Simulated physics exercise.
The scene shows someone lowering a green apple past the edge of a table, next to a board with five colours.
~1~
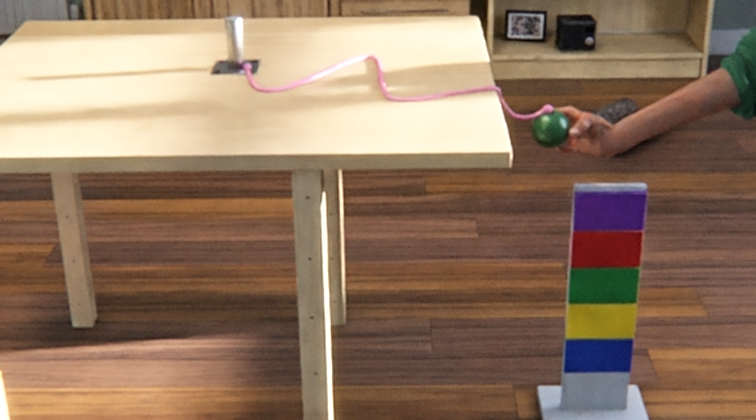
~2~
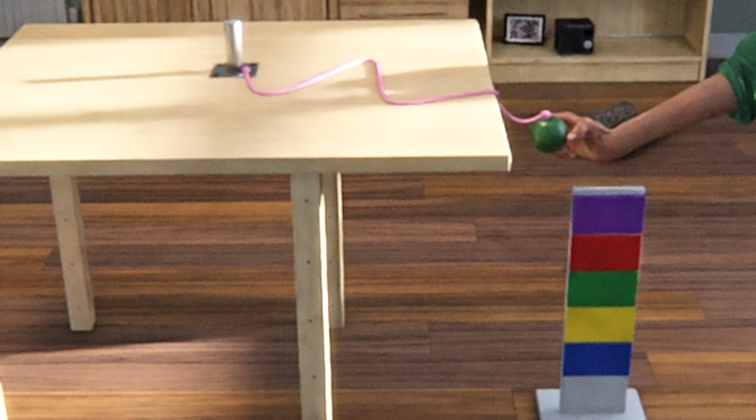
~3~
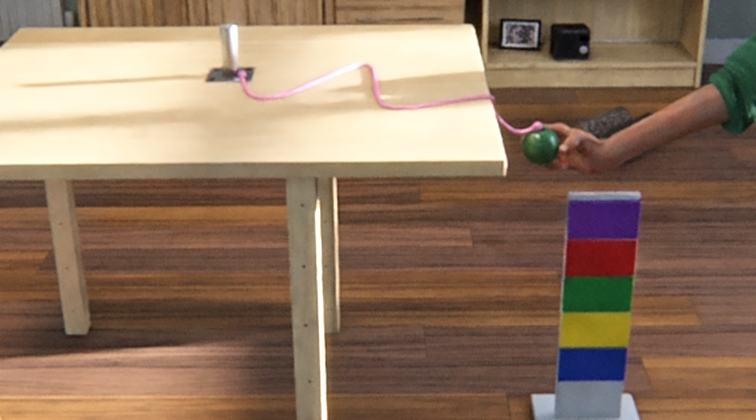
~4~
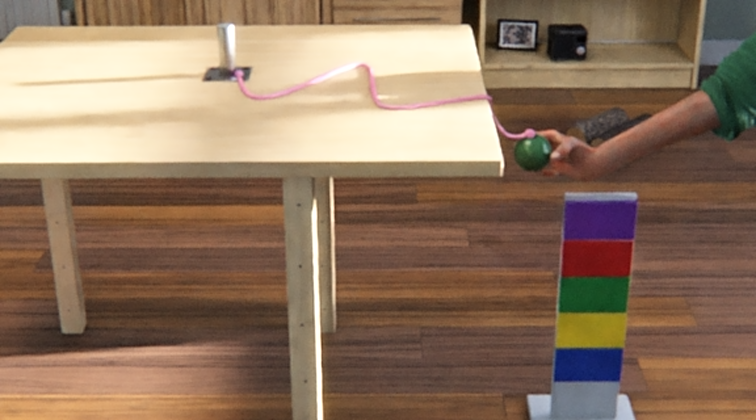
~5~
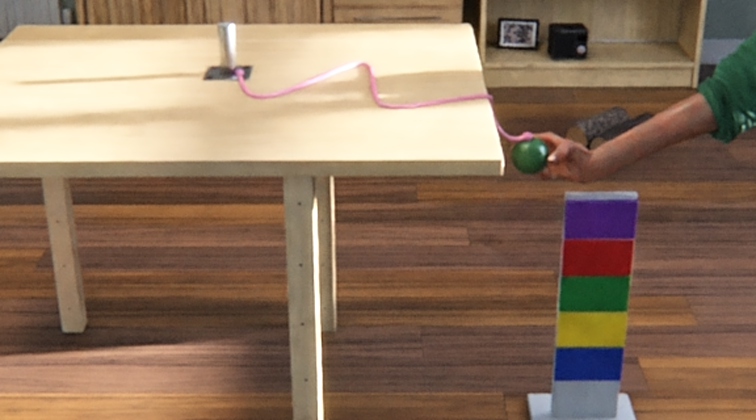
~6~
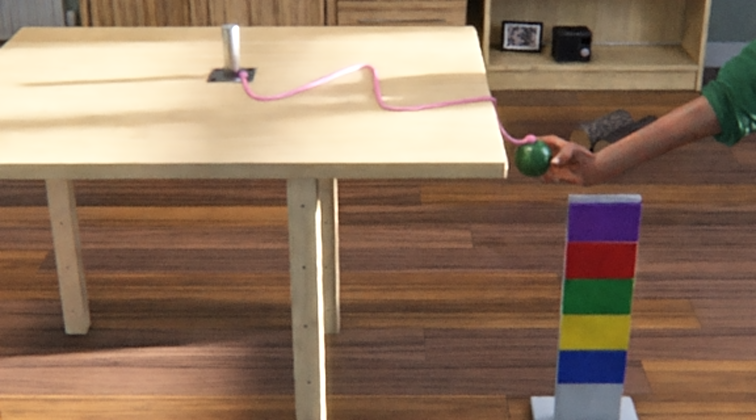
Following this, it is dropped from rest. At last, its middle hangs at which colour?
At blue.
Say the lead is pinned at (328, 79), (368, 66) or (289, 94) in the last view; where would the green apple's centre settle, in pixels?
About (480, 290), (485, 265) and (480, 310).
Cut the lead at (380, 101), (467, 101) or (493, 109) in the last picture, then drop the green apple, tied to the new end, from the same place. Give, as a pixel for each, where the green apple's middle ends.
Taking them in turn, it's about (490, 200), then about (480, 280), and finally about (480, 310).
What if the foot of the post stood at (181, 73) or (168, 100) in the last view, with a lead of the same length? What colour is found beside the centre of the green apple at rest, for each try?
Result per try, in order: Yellow / yellow.
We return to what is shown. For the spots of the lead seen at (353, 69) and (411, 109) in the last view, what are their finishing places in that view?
Point one to (449, 88), point two to (485, 216).
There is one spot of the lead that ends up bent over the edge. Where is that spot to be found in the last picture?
Check around (375, 74) - that's where it is.
Soon after, apple near (519, 307); level with green.
After that, apple near (464, 350); level with blue.
And then, apple near (485, 363); level with blue.
In the end, apple near (477, 362); level with blue. Its middle rests at the blue band.
